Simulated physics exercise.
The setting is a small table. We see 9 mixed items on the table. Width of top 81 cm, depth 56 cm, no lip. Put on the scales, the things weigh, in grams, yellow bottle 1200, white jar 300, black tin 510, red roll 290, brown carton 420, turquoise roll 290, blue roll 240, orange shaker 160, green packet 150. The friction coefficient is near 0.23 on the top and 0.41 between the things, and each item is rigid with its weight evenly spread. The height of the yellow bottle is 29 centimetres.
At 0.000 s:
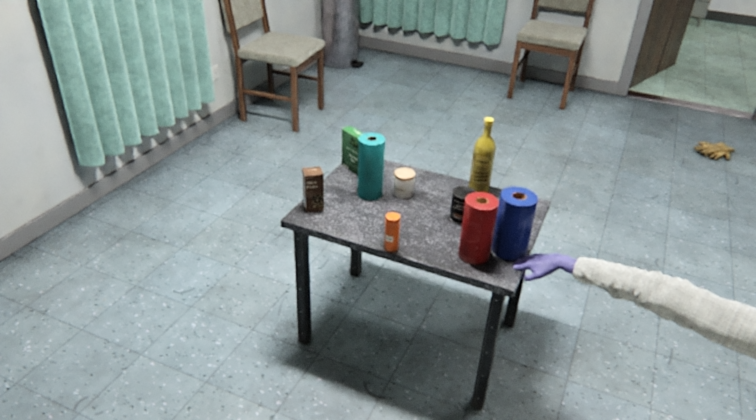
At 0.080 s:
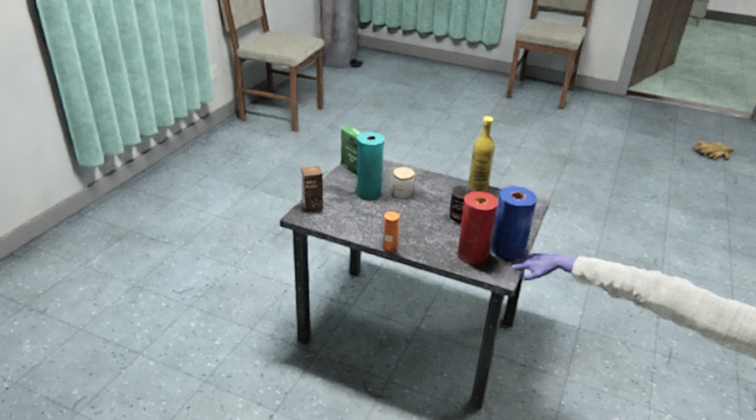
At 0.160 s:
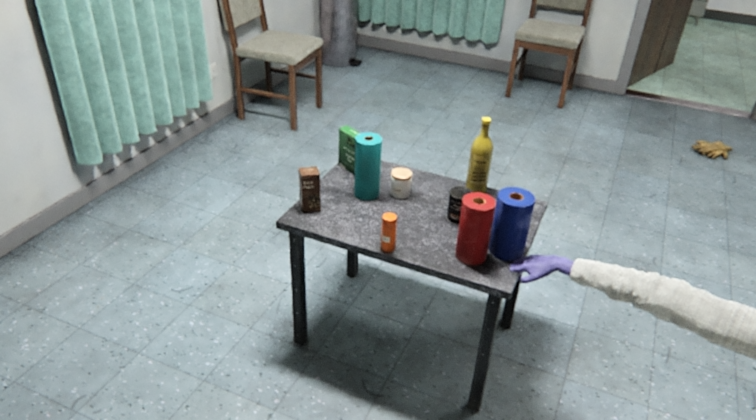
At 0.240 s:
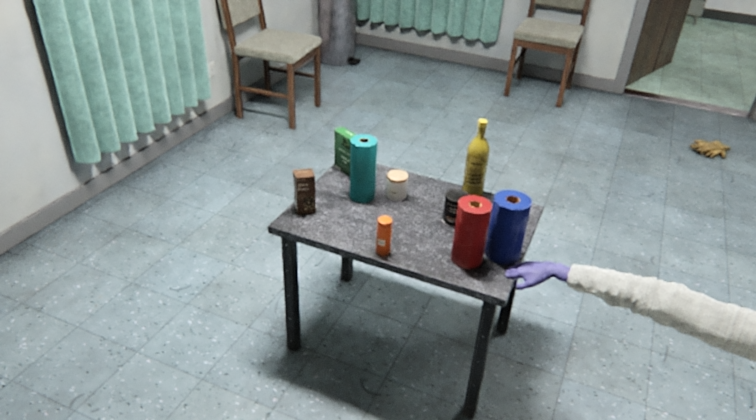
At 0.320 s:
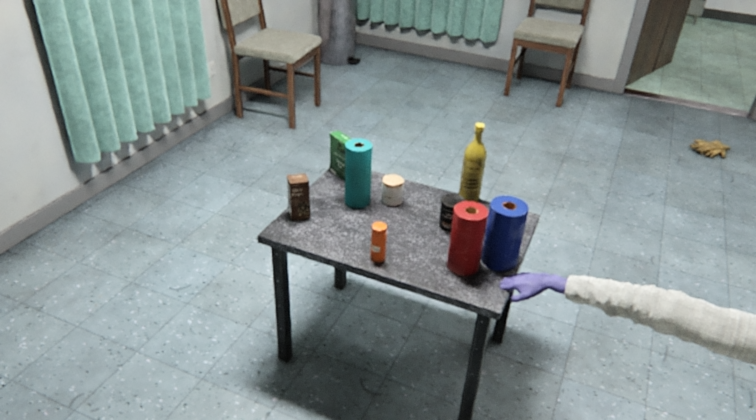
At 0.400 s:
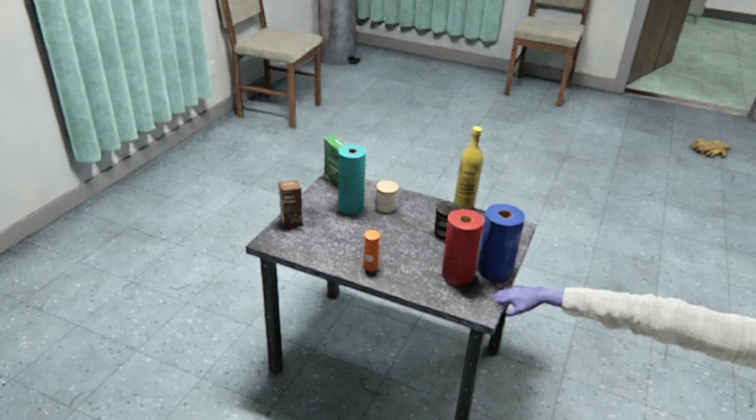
A small dark table slid slowly toward the viewer and slightly left, a purple-gloved hand keeping by its right corner, while the bottle, colored rolls and other items on top shifted the same way but less.
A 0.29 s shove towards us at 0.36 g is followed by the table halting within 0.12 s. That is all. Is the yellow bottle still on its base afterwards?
No, overturned.
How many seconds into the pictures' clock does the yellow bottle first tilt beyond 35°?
It happens near 0.8 s.
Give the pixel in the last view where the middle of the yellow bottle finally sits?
About (497, 241).
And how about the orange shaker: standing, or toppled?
In the last frame the orange shaker does not stay up.
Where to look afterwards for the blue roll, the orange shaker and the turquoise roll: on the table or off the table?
Once it all settles, the blue roll stays on its surface, the orange shaker leaves its surface and the turquoise roll stays on its surface.
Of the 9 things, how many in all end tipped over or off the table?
The count comes out at 2.
After 0.60 s, table 21 cm from its start; yellow bottle 16° off upright near (464, 177).
After 1.10 s, table 21 cm from its start; orange shaker now off the table; yellow bottle 66° off upright near (451, 209); black tin moved 4 cm.
In the end (3.1 s), off the table and tipped over, orange shaker; toppled on the table, yellow bottle; the other 7 under 5 cm from the start. In the last view, yellow bottle near (497, 241).
